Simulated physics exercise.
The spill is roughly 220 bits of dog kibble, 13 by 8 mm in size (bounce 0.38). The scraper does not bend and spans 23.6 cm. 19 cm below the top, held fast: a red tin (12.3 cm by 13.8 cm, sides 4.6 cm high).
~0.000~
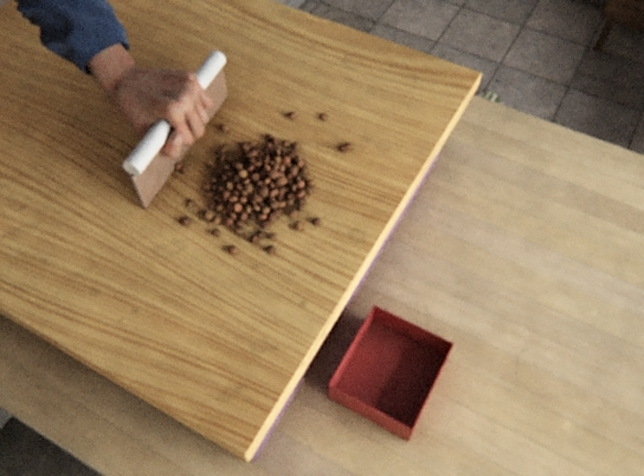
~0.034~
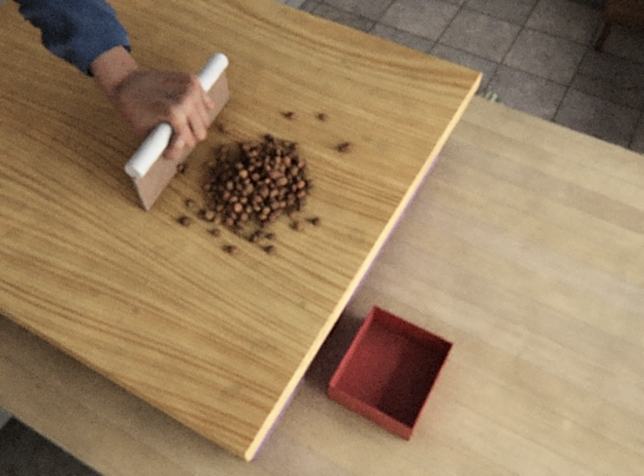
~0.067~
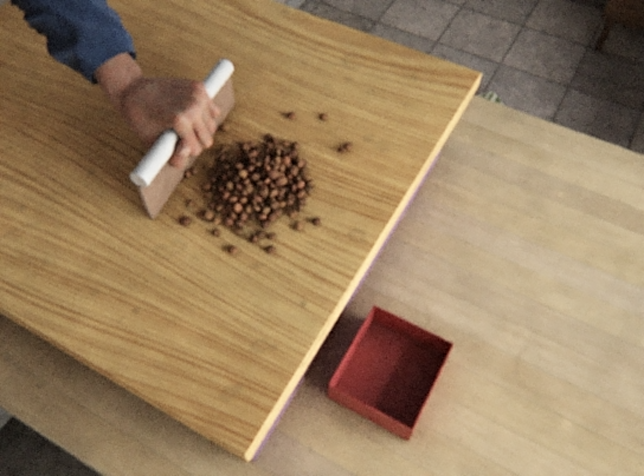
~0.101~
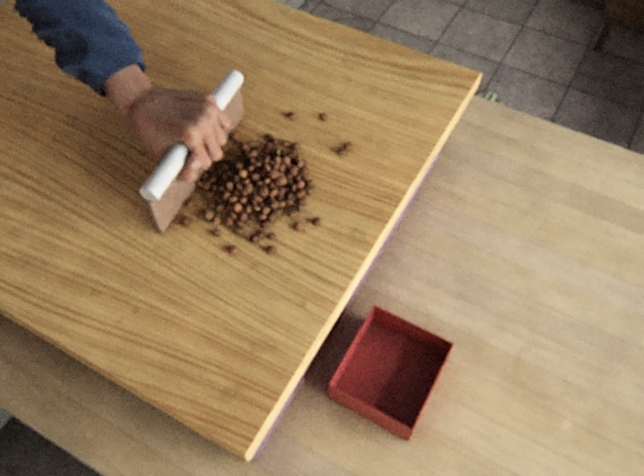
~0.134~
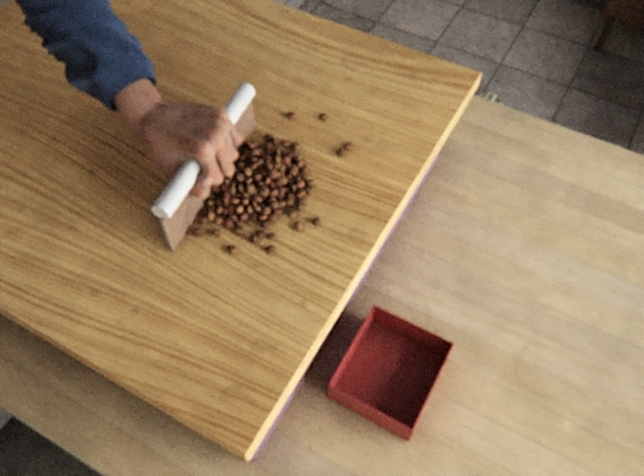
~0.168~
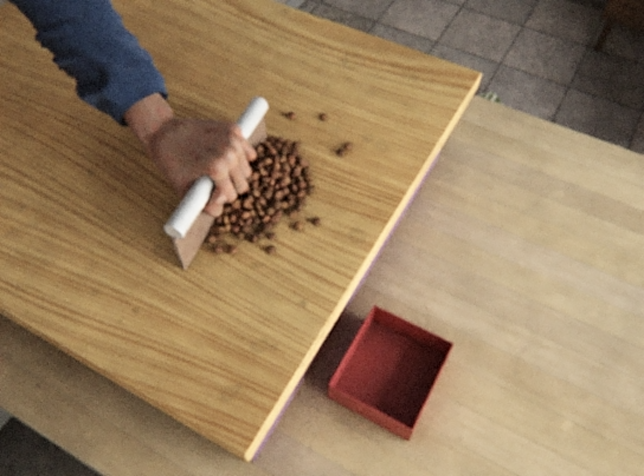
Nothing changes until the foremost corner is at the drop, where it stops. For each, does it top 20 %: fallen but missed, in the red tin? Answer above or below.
Fallen but missed: Above; in the red tin: Above.
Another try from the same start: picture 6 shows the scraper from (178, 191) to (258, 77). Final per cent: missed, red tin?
Missed 75, red tin 10.
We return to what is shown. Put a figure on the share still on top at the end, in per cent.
About 35 per cent.
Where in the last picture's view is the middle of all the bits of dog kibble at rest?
Near (403, 350).
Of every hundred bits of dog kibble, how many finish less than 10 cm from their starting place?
Roughly 15 per cent.
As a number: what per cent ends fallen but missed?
About 30 per cent.
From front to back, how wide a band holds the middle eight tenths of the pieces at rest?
Roughly 28 cm.
After 0.33 s, scraper 27 cm from its start, spill 22 cm wide; still on top 100 %.
After 0.49 s, scraper 32 cm from its start, spill 27 cm wide; off the edge, not caught 55 %, still on top 45 %.
After 0.63 s, scraper 32 cm from its start, spill 30 cm wide; red tin 35 %, off the edge, not caught 30 %, still on top 35 %.
At rest (1.5 s), red tin 35 %, fallen but missed 30 %, still on top 35 %.
